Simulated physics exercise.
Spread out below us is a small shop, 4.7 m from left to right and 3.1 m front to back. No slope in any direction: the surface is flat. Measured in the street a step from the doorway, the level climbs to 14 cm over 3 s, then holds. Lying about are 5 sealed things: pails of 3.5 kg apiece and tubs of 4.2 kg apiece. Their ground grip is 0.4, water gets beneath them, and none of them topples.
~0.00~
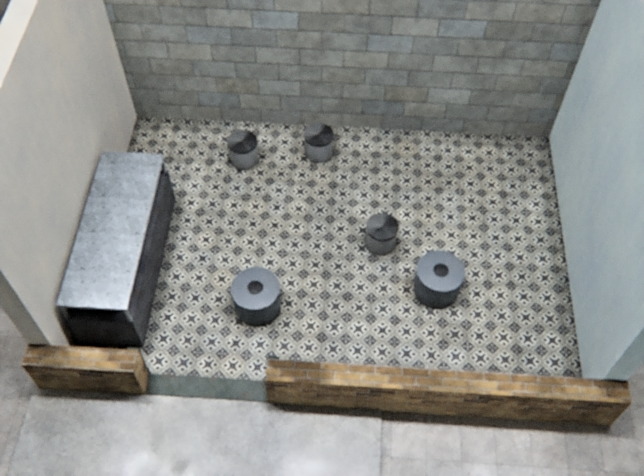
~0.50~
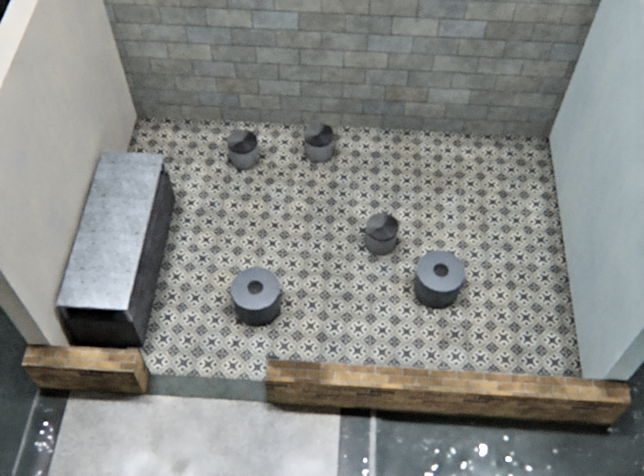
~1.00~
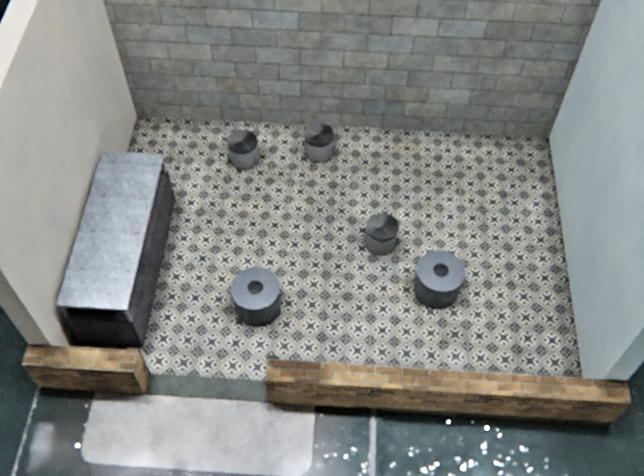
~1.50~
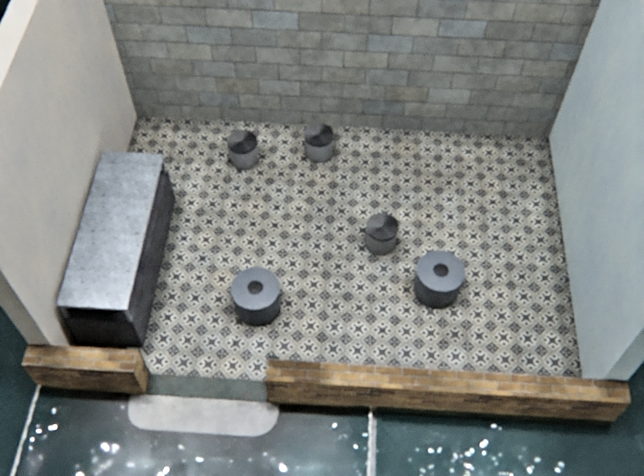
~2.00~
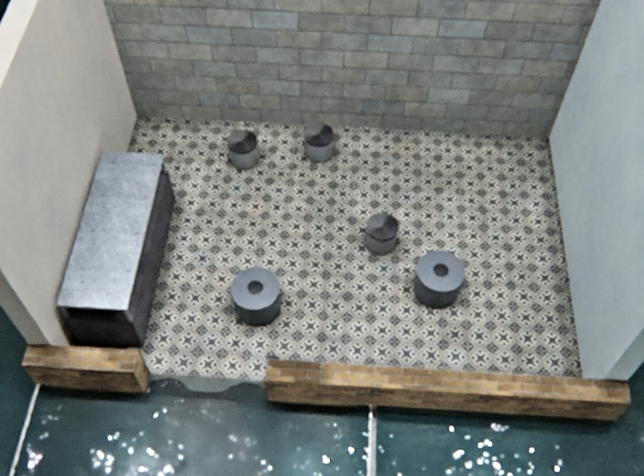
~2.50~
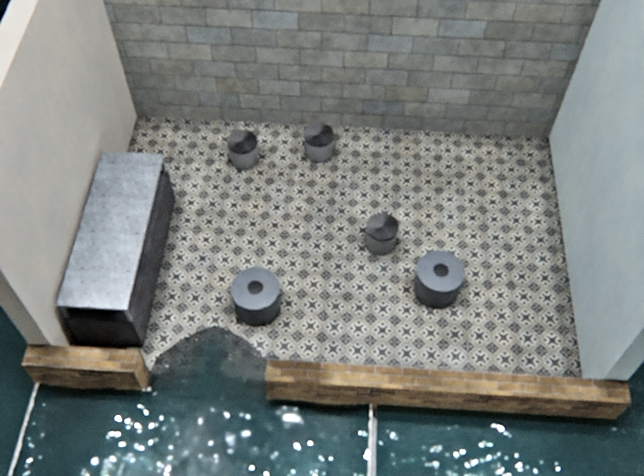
Dark water spreading across the grey pavement outside a small tiled shop, then entering through the doorway gap while five grey containers stay still.
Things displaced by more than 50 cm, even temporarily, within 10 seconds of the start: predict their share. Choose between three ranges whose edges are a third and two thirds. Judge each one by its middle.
The range is the middle one, a third to two thirds.
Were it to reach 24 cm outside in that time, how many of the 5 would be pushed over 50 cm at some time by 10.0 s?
Then it comes to 4.
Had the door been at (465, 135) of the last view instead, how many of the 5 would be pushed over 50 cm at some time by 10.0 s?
In that case 3 of them.
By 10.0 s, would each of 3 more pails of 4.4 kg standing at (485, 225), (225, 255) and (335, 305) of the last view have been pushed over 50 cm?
Taking them in the given order: Smaller, then greater, then smaller.
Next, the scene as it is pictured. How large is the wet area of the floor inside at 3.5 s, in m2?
2.0 m2.
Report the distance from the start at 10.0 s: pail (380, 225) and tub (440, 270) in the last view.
Shifts: 5 cm / 0 cm.
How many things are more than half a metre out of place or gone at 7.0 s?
By that point, 2.
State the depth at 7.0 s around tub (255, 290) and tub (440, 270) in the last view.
Depths: Near 4 cm, then near 1 cm.
After 3.5 s 0 of 5 are over 50 cm from their spots; 0 afloat.
After 4.5 s 1 of 5 are over 50 cm from their spots; 0 afloat.
After 7.0 s 2 of 5 are over 50 cm from their spots; 3 afloat.
After 10.0 s 3 of 5 are over 50 cm from their spots, and 3 have been at some point; 3 afloat.
